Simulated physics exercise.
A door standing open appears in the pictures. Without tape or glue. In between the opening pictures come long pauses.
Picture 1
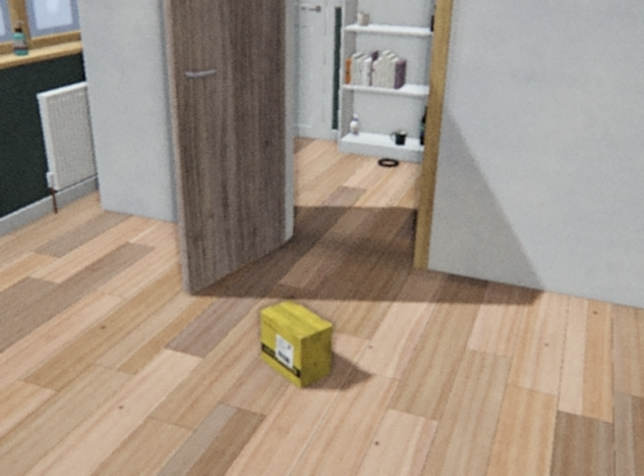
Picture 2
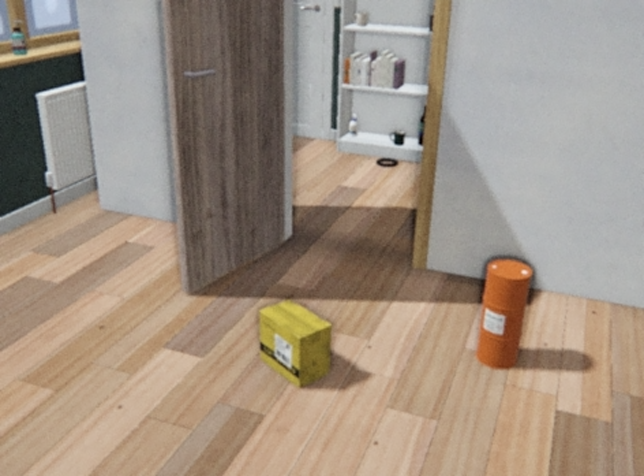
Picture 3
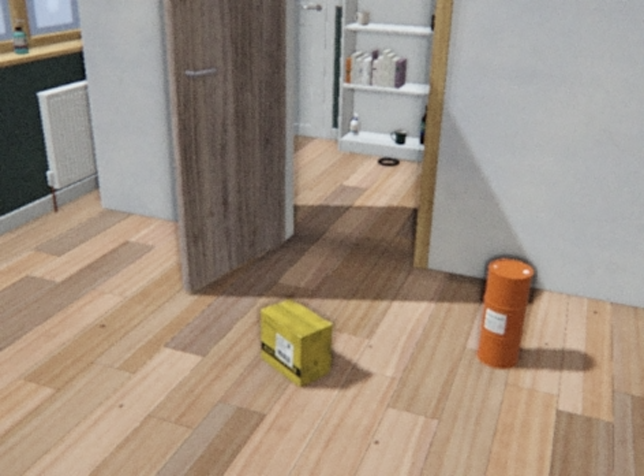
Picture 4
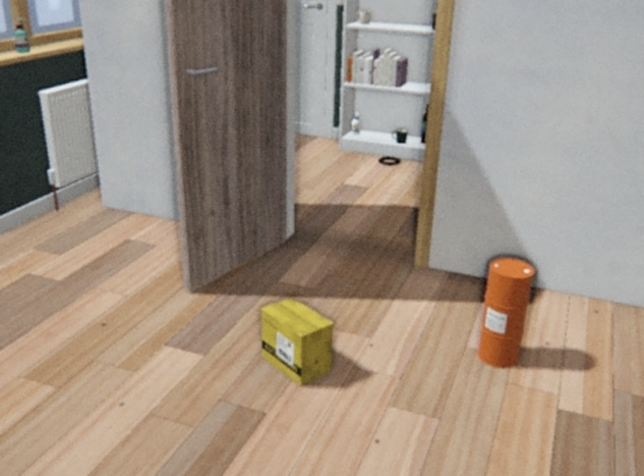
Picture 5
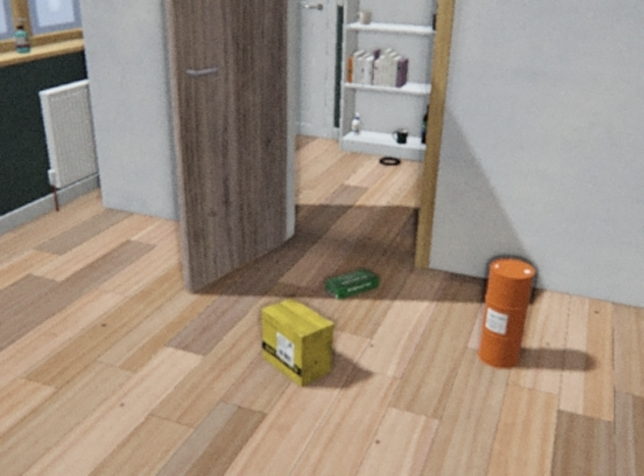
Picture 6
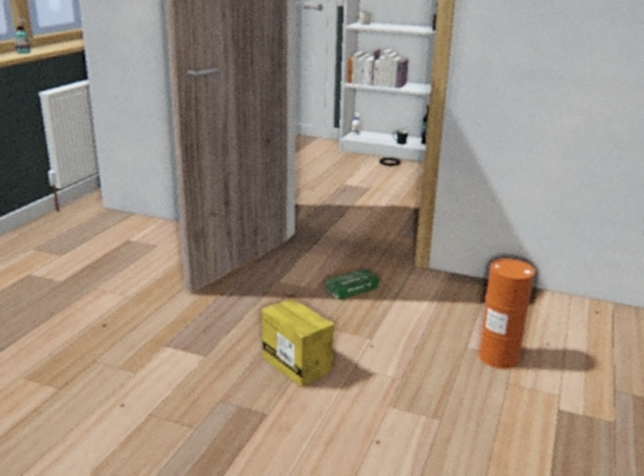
In a room with a wooden floor, a door stands wide open and still behind a yellow parcel; an orange canister appears on the right, and later a green packet appears near the doorway, with nothing else visibly moving.
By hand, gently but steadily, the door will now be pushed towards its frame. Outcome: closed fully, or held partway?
The door does not make it to the frame.
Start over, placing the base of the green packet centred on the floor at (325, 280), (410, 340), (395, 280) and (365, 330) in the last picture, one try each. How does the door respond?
On the first go it makes it all the way, then it makes it all the way, then it doesn't make it all the way, and last it makes it all the way.
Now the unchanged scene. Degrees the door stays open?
Roughly 20°.
Then, 0.80 s later than the last frame, open by 71°.
Then, 1.30 s later than the last frame, open by 35°; green packet moved about its own width near (381, 280).
Then, 1.50 s later than the last frame, open by 21°; green packet moved about its own width near (407, 271).
When it is over, open by 18°; moved from the start, green packet; the other 2 as before. End places, in pixels of the last picture, green packet near (416, 272).
